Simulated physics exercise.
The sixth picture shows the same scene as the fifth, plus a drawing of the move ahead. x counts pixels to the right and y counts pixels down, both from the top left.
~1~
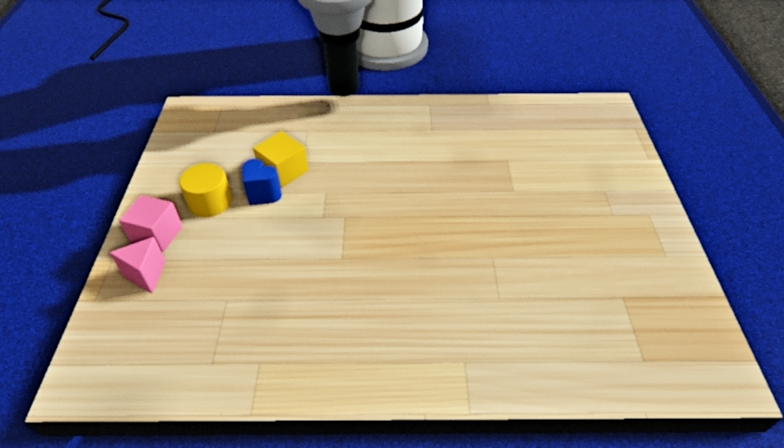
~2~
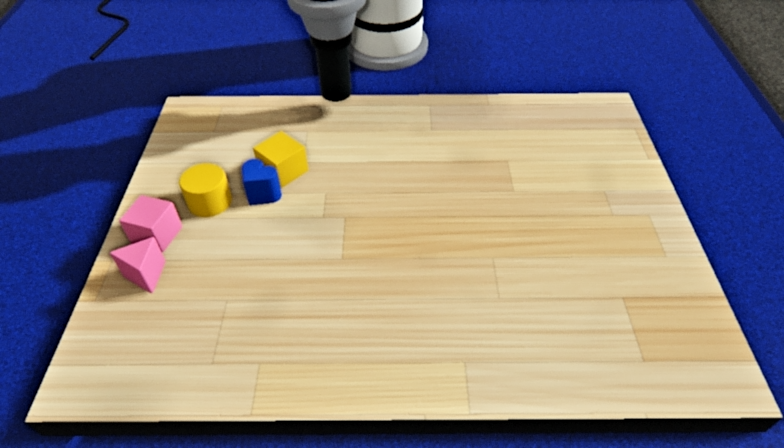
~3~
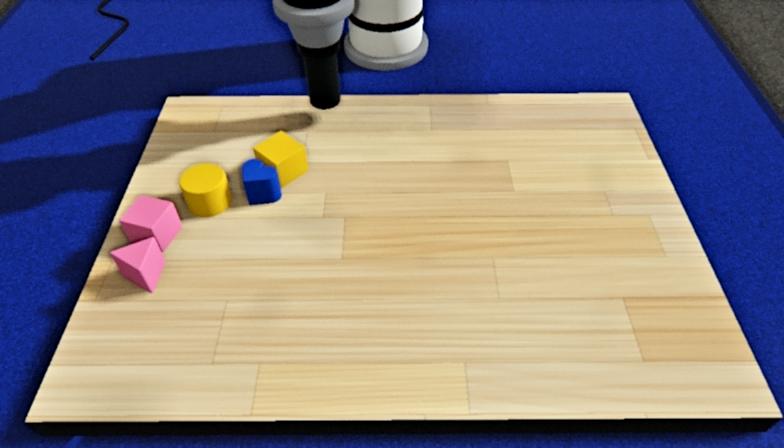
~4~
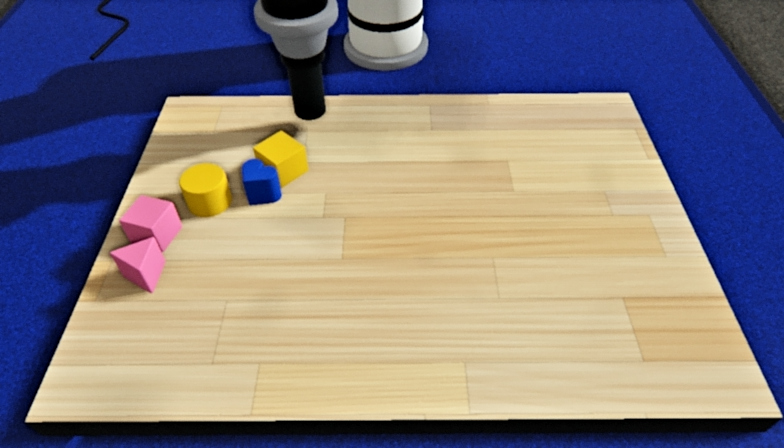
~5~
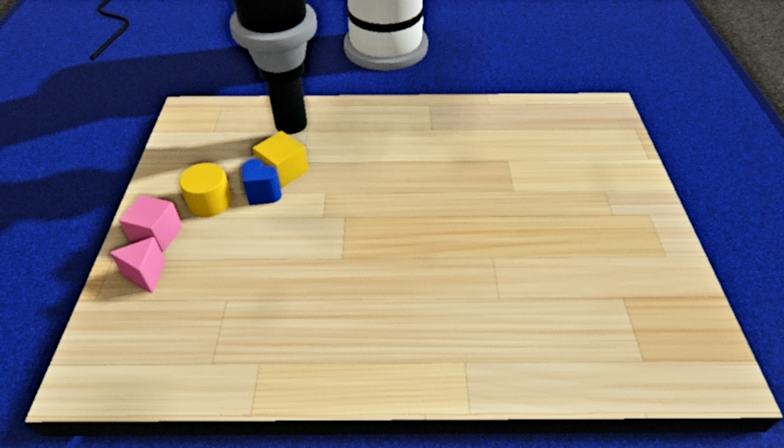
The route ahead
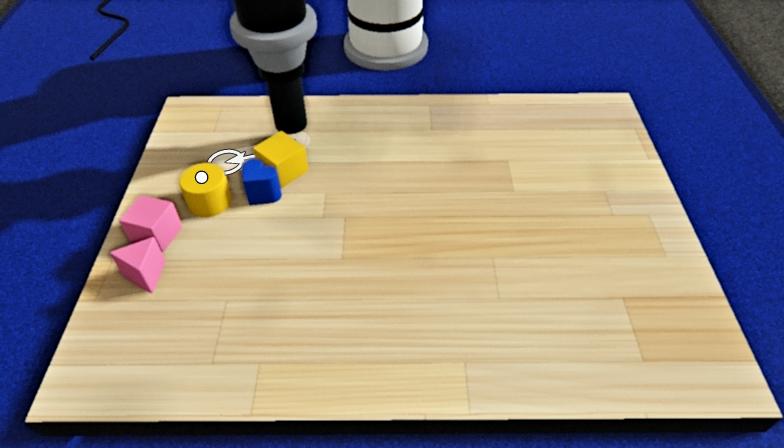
In this clip, a robot arm with a black tip moves slightly left and toward the viewer at the back of a wooden board, nearing a yellow block, while the yellow, blue and pink blocks on the left stay still.
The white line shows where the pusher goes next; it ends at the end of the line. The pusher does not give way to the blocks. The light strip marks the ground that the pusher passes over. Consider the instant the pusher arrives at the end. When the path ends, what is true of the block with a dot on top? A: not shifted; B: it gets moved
The answer is A.
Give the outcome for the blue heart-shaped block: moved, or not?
By the end it has moved.
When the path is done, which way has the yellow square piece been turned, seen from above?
Looking down, my answer is that the yellow square piece rotates anticlockwise.
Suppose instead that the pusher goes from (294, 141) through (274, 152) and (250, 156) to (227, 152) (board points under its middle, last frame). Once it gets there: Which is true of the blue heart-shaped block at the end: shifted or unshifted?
At the moment the path ends, the blue heart-shaped block no longer stands where it did.
The line goes from (294, 141) over (262, 154) to (226, 162); the dot is on the yellow round block.
The first path, step by step. Halfway along, pusher (257, 138); blue heart-shaped block (255, 179); yellow square piece (268, 154), turned 40° anticlockwise.
At the end, pusher (221, 146); yellow round block unmoved; blue heart-shaped block (255, 180); yellow square piece (267, 154), turned 45° anticlockwise.
